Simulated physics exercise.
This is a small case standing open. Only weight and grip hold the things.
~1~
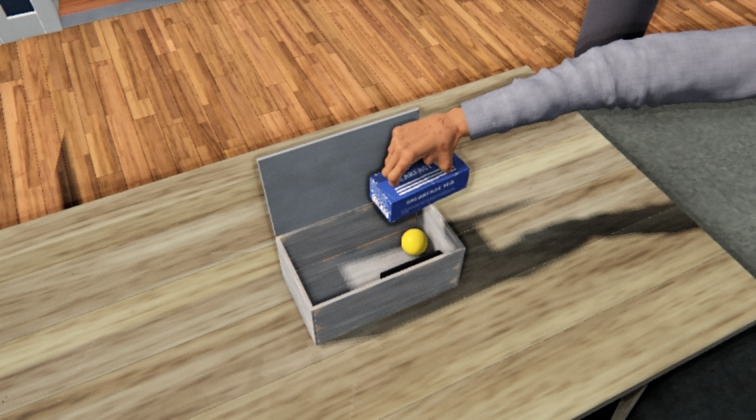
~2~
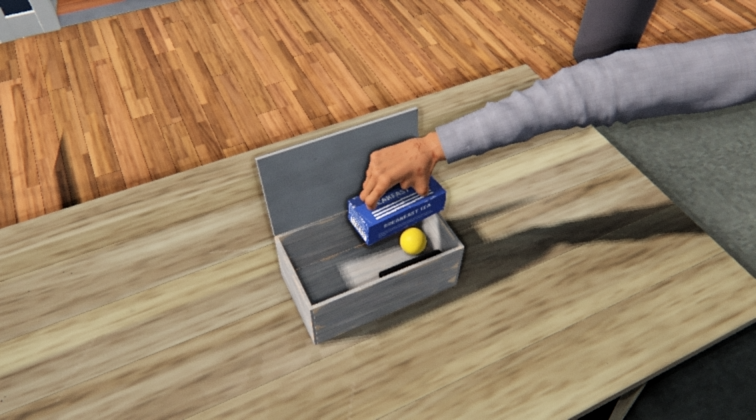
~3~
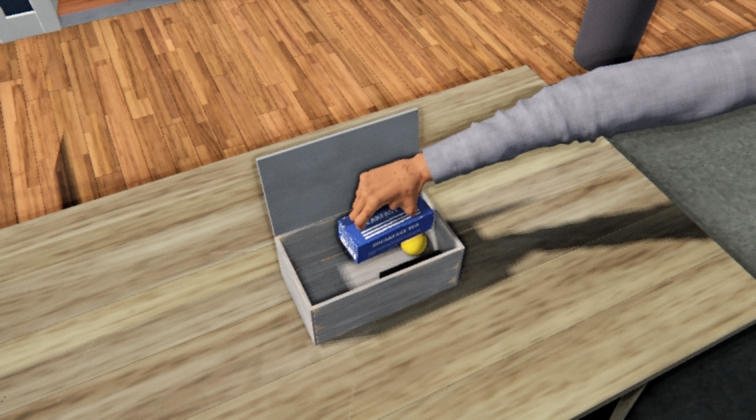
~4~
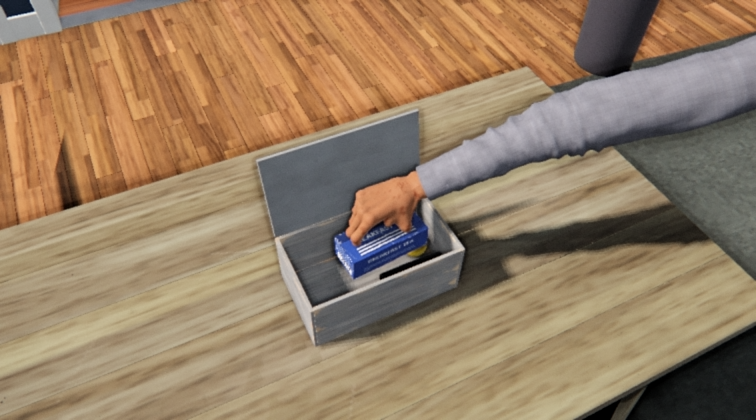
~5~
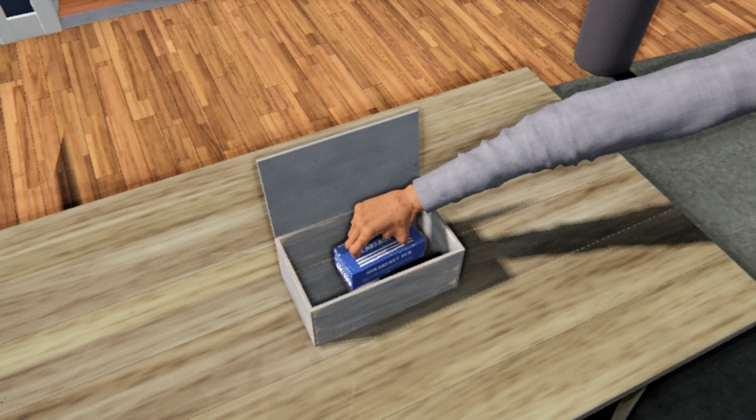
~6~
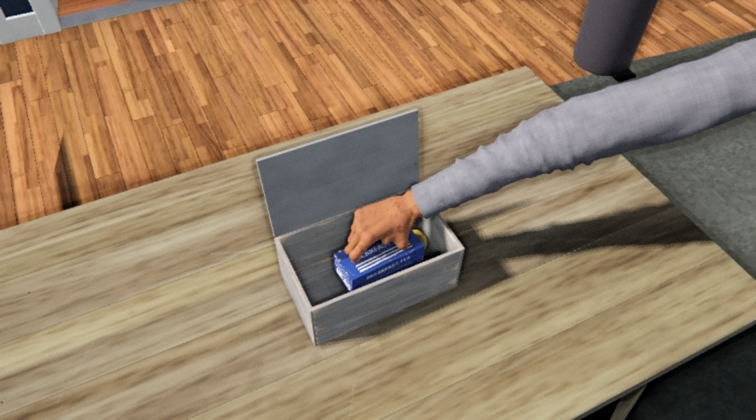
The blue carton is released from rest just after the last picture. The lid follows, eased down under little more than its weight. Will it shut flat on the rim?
Outcome: The lid shuts flat.
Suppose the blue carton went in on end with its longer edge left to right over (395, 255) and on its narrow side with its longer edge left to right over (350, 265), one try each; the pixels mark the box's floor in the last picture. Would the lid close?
First try: It shuts flat; second try: It shuts flat.
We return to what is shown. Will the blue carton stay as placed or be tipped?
It ends up tilted.
Then, 1.00 s after the last picture, lid starting down; blue carton on its side near (363, 257); yellow lemon rolled a little.
Then, 1.90 s after the last picture, lid 39° above the rim; blue carton on its side near (363, 257); yellow lemon rolled a little.
At rest, lid shut; tipped over in the box, blue carton; the other 2 in place. Seen from the same camera at the end, blue carton near (363, 257).
